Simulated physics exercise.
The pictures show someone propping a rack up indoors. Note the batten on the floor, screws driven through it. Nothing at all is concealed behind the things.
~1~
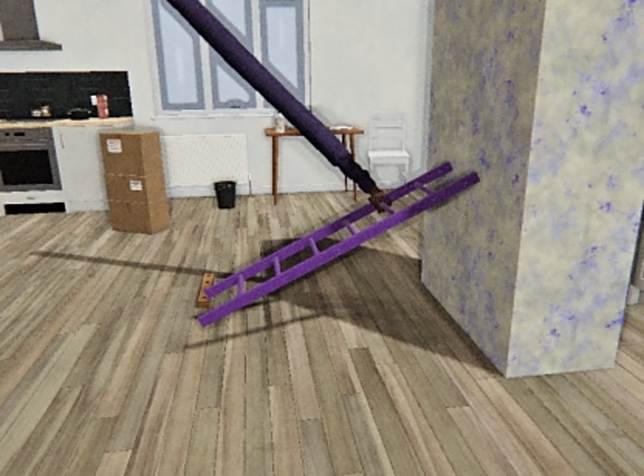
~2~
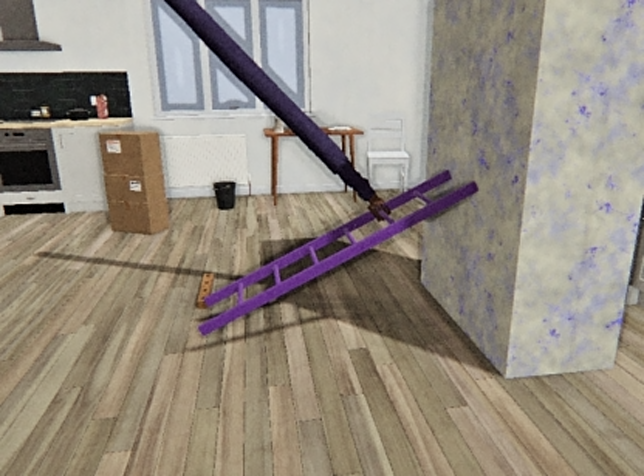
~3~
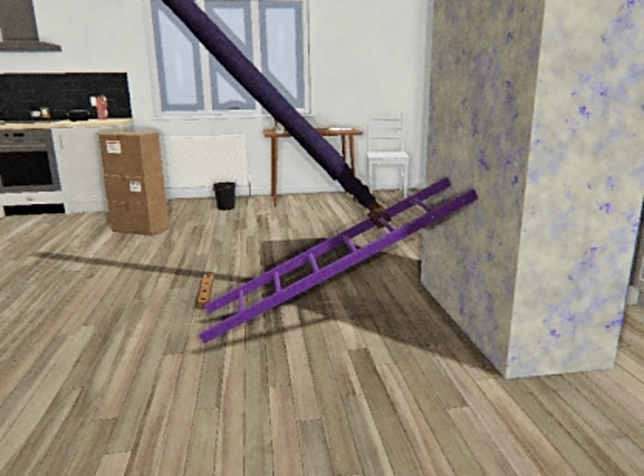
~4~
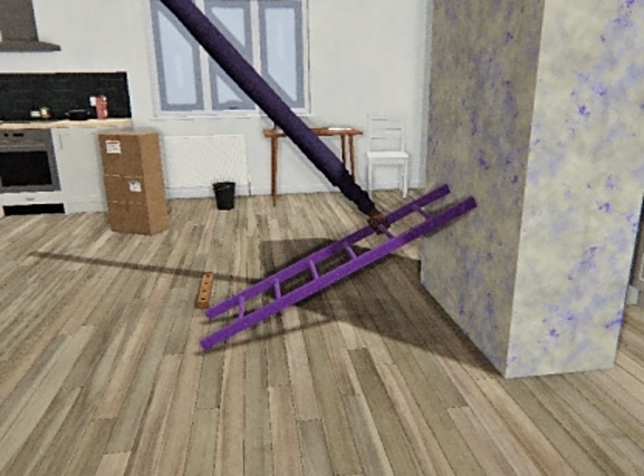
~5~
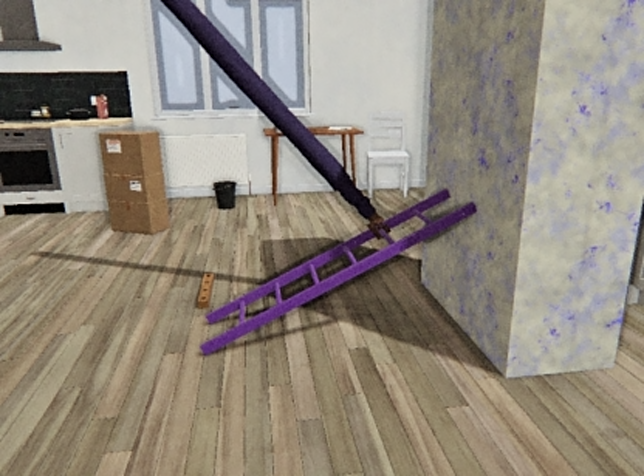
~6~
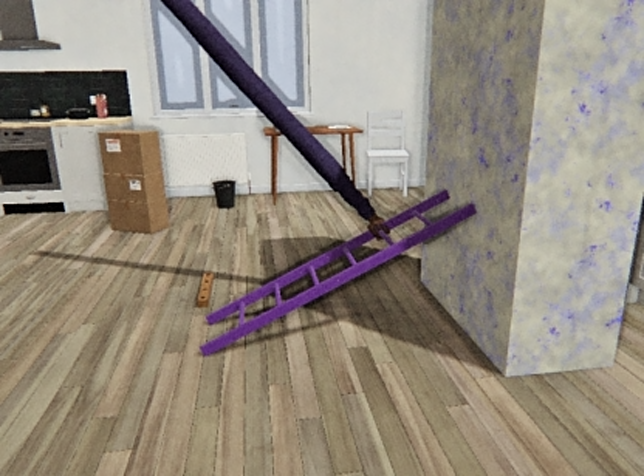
In a room with a wooden floor, a long dark arm held a purple rack leaning by a speckled block and lowered it slightly, then kept it nearly still, with a small batten lying nearby.
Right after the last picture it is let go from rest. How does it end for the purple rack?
Chances are it will lose its footing.
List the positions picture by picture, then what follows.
Still on the way; purple rack (333, 239); batten (207, 289), in the first picture.
Still on the way; purple rack (332, 248); batten (206, 290), in the second picture.
Still on the way; purple rack (332, 255); batten (206, 290), in the third picture.
Still on the way; purple rack (332, 262); batten (206, 290), in the fourth picture.
Still on the way; purple rack (333, 267); batten (207, 290), in the fifth picture.
In place, still held; purple rack (332, 268); batten (206, 289), in the sixth picture.
Then, 0.24 s after the last picture, purple rack tipped 8° from how it was near (326, 285).
Then, 0.36 s after the last picture, purple rack tipped 21° from how it was near (319, 316).
At rest, the purple rack slips down, near (318, 326).
